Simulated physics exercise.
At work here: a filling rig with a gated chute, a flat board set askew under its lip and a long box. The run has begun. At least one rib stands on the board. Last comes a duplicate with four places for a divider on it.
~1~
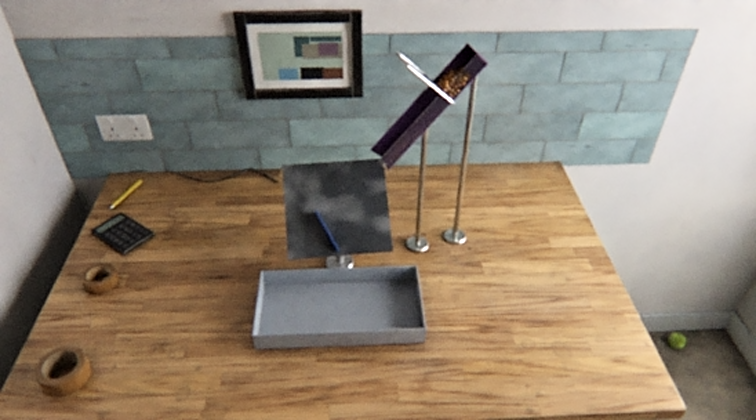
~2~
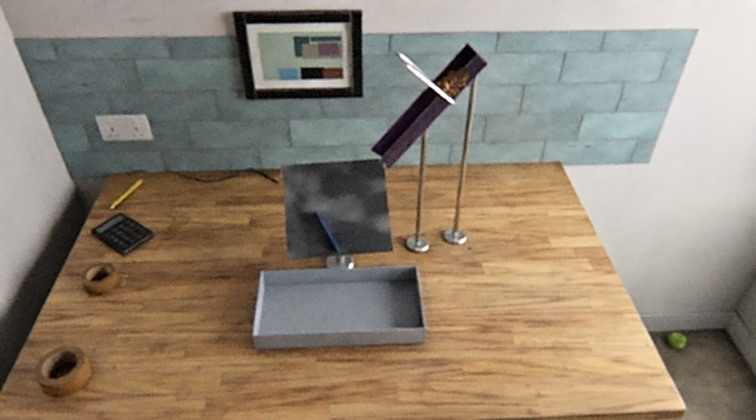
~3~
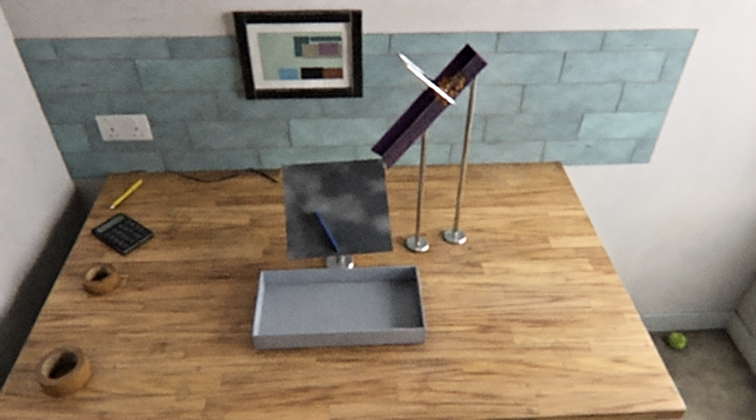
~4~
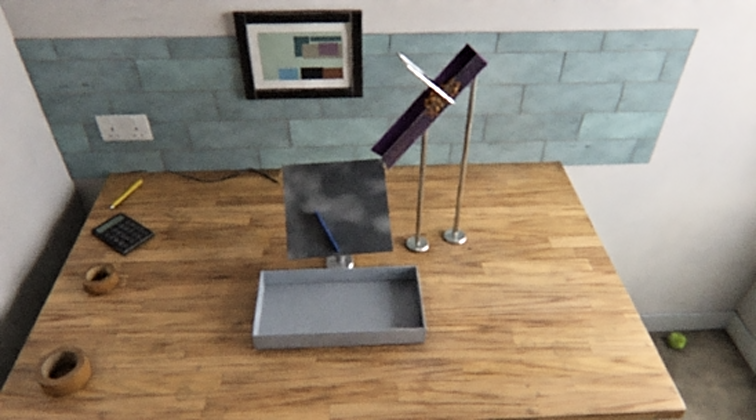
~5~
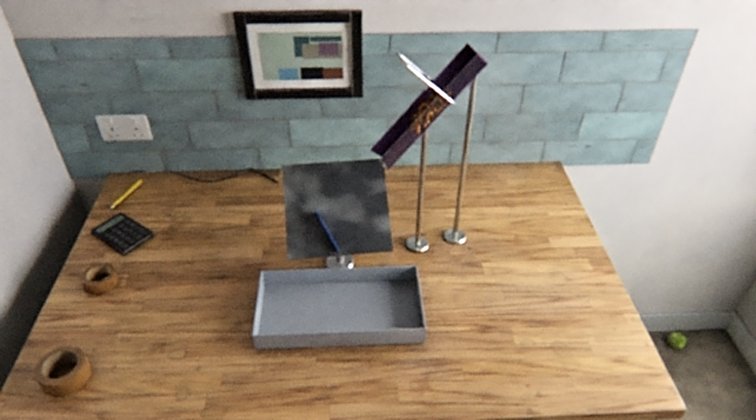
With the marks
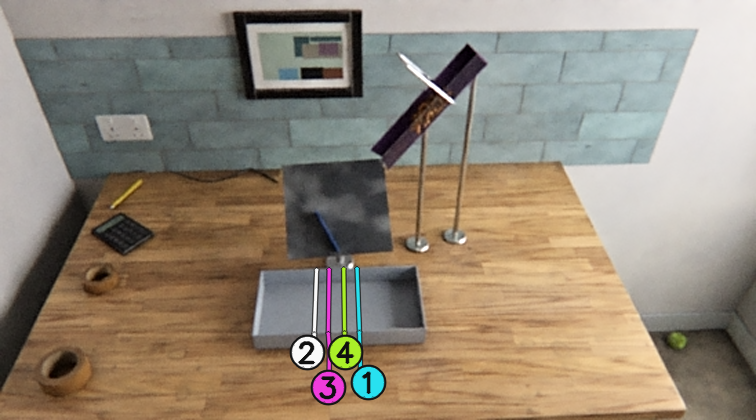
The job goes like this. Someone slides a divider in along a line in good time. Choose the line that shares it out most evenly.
The best line is 1.
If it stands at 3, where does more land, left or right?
More lands on the right.
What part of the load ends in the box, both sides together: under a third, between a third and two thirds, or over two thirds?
Over two thirds.
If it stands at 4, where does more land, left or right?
Right.
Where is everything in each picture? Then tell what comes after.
Load behind the gate (451, 81), roasted chickpeas; lip of the chute (385, 163), sloping fairly steeply, in the first picture.
Middle of the board (337, 208), tilted fairly steeply; middle of its low edge (341, 255); of its high edge (333, 162), in the second picture.
Front corners of the box (253, 335) and (426, 328), empty; front of the load (437, 99), in the third picture.
Middle of the load (440, 98); its front (427, 113), roughly a quarter of the way to the lip; rib from (316, 211) to (339, 250), in the fourth picture.
Middle of the load (429, 110); its front (413, 129), roughly half of the way to the lip, in the fifth picture.
On the marked copy, line 1 crosses the front rim at (359, 331); line 2 crosses the front rim at (314, 333); line 3 crosses the front rim at (328, 332); line 4 crosses the front rim at (344, 332).
With 1, of what is caught, roughly half on the left of the divider, roughly half on the right.
With 2, of what is caught, just a few on the left of the divider, almost all on the right.
With 3, of what is caught, just a few on the left of the divider, almost all on the right.
With 4, of what is caught, about a tenth on the left of the divider, almost all on the right.
